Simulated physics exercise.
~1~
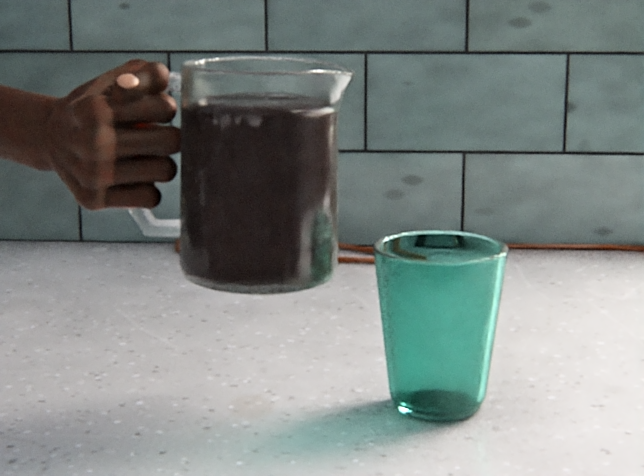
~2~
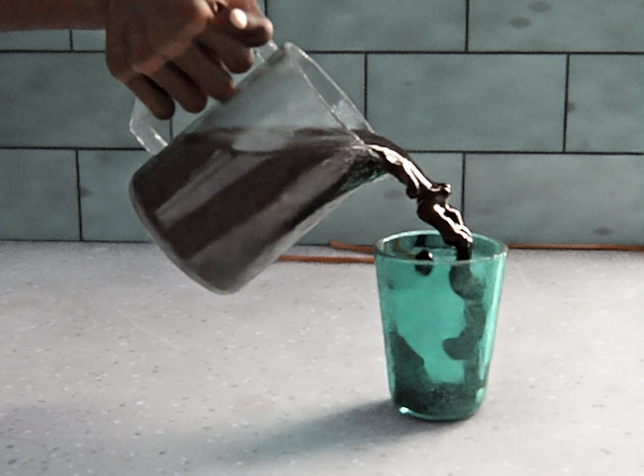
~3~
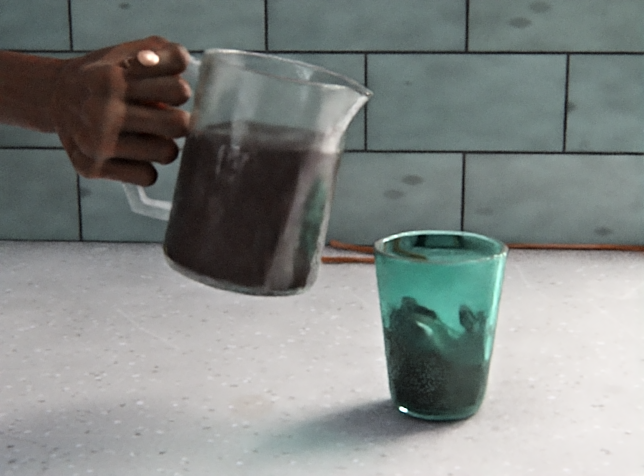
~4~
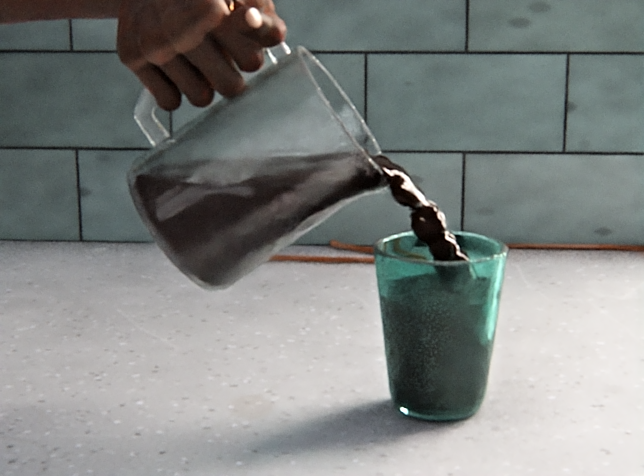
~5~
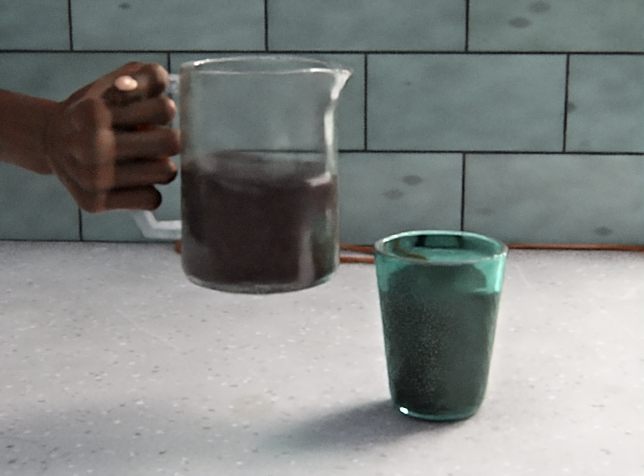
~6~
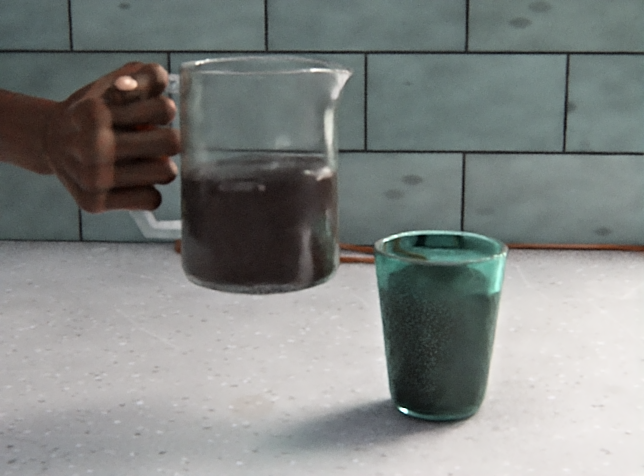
A hand tilts a clear pitcher twice, pouring dark coffee into a green glass, then levels it.
